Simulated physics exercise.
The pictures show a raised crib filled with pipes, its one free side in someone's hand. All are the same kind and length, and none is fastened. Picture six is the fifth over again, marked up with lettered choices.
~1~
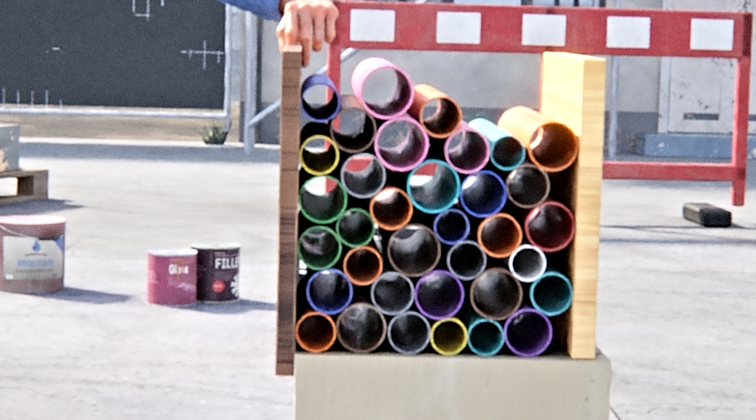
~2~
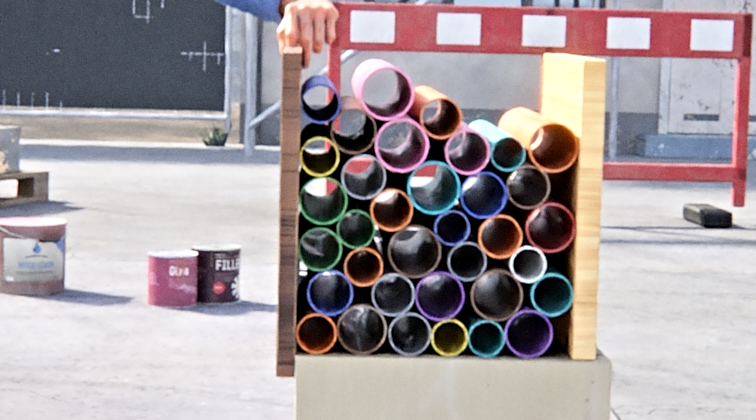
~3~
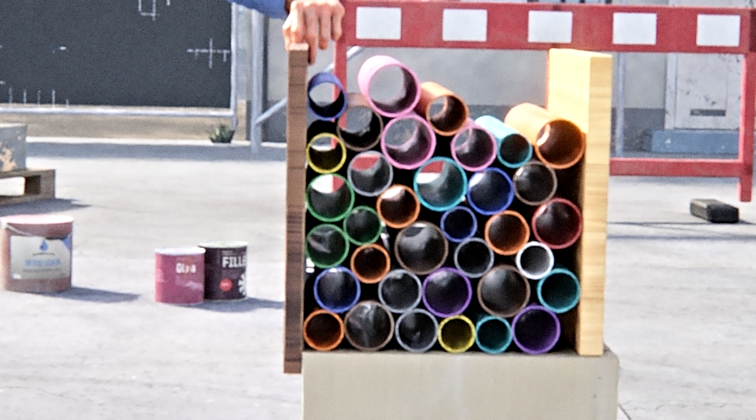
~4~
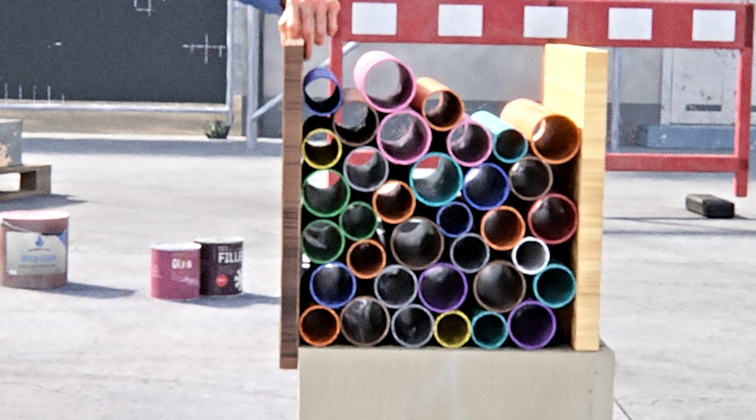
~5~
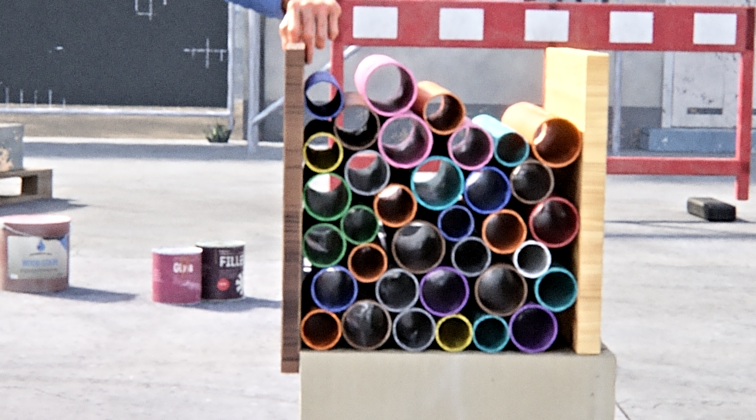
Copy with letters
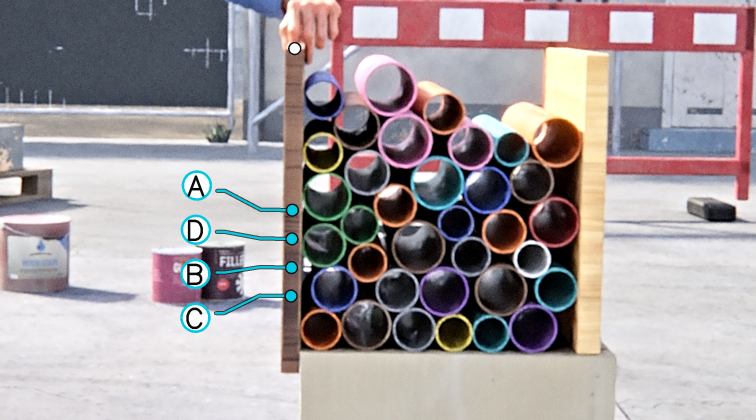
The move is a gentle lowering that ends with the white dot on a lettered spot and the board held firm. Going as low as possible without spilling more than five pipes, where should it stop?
Mark A is as low as it can go.
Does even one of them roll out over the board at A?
Yes, at A.
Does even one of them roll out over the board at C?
Yes, at C.
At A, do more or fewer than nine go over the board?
It loses fewer than nine.
On the marked copy, A at (292, 210); B at (291, 268); C at (291, 296); D at (292, 239); the white dot at (295, 49).
With A. Early on, top of the board (304, 122).
Further on, top of the board (303, 205).
At the end, top of the board (303, 210), four out over the board.
As for the rest, B more than five out over the board; C more than five out over the board; D more than five out over the board.
